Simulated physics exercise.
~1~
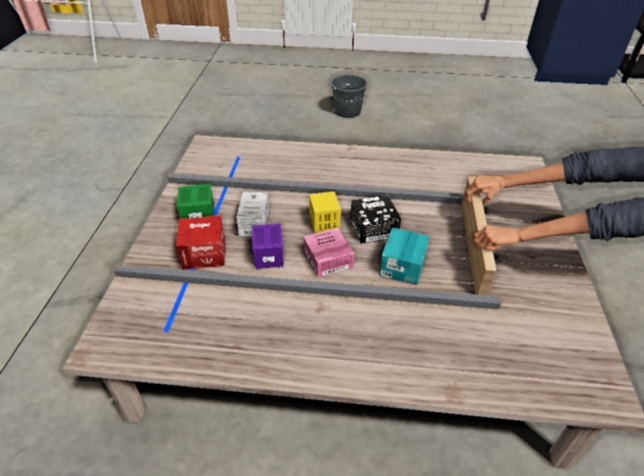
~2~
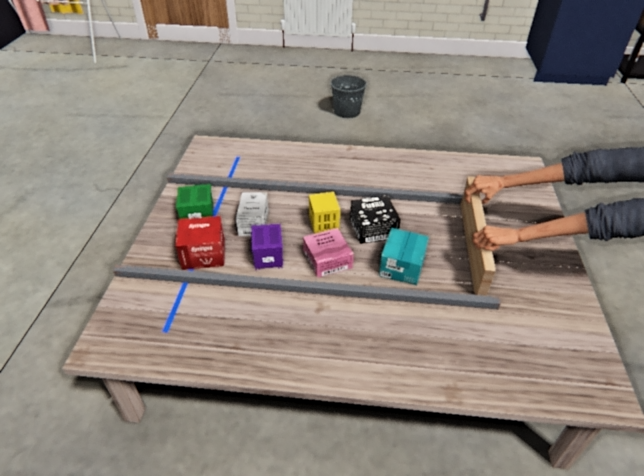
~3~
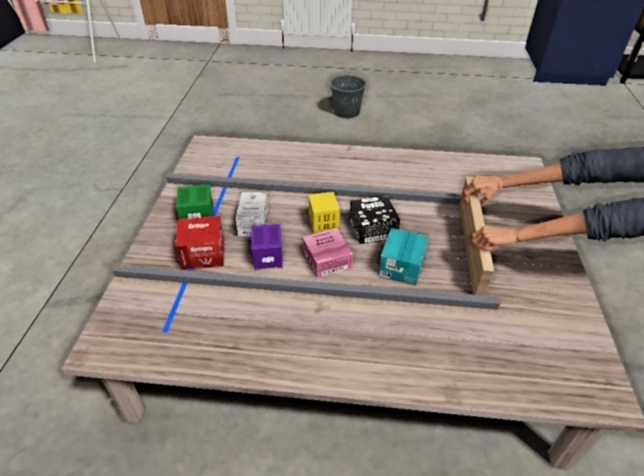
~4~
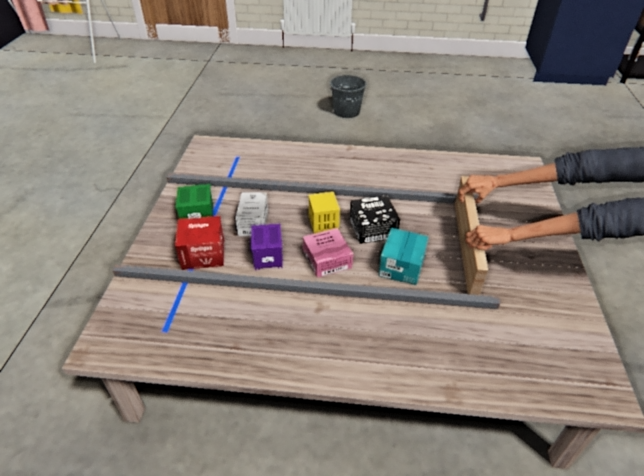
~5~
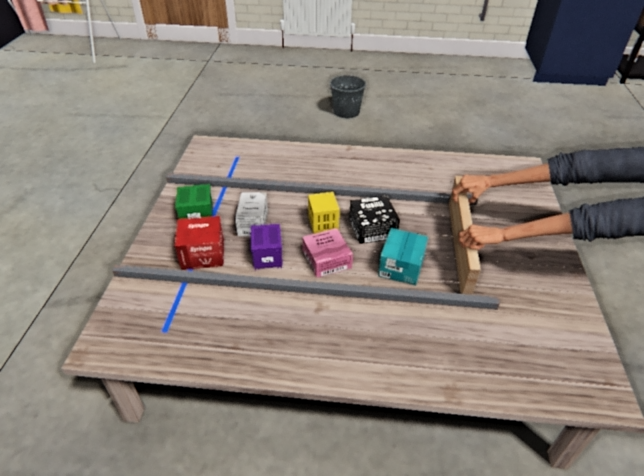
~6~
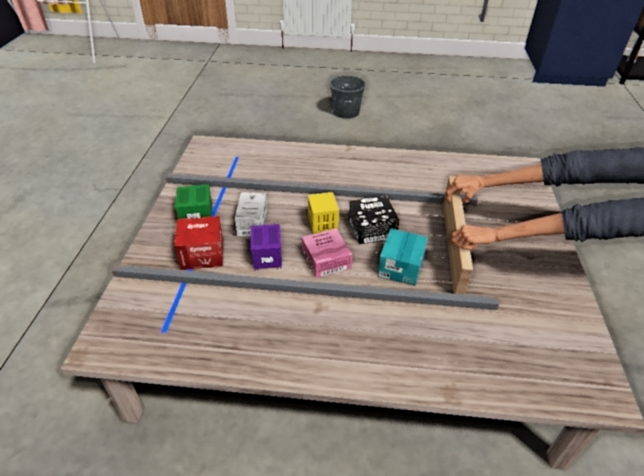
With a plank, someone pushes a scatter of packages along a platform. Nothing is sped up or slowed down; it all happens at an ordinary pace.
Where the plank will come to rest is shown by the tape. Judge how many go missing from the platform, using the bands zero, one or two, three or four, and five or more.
Three, maybe four go over.
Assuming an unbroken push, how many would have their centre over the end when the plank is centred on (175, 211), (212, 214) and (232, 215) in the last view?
Respectively 6, 4 and 2.
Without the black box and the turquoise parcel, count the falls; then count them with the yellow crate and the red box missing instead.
That gives 2 in the first case, then 2 in the second.
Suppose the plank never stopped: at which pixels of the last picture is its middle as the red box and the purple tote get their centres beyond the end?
Around (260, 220) first and around (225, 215) second.
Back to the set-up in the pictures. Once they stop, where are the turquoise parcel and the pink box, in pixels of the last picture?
Roughly (177, 241), and the other roughly (145, 233).
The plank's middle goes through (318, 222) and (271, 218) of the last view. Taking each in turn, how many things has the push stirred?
The number moved is 7 and then 8.
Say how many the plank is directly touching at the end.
That would be 2 of them.
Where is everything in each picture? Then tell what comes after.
Green tote (196, 205); red box (202, 243); white box (254, 214); plank (476, 233); tape (209, 227), in the first frame.
Red box (201, 243); yellow crate (324, 213), in the second frame.
White box (253, 214); black box (374, 219), in the third frame.
Green tote (195, 205); pink box (327, 252), in the fourth frame.
Red box (201, 243); turquoise parcel (403, 256), in the fifth frame.
Green tote (195, 205); red box (200, 243); white box (252, 214); plank (456, 233); tape (207, 228), in the sixth frame.
Soon after, none off yet; green tote at rest near (195, 205); red box at rest near (200, 243); white box at rest near (252, 214).
Then, none off yet; green tote at rest near (195, 205); red box moved a little near (183, 240); white box moved a little near (235, 212).
Further on, none off yet; green tote moved about its own width near (154, 198); red box moved well along near (120, 235); white box moved well along near (176, 207).
By the end, the number that fall off is three or four; fallen, purple tote, white box, red box and green tote.
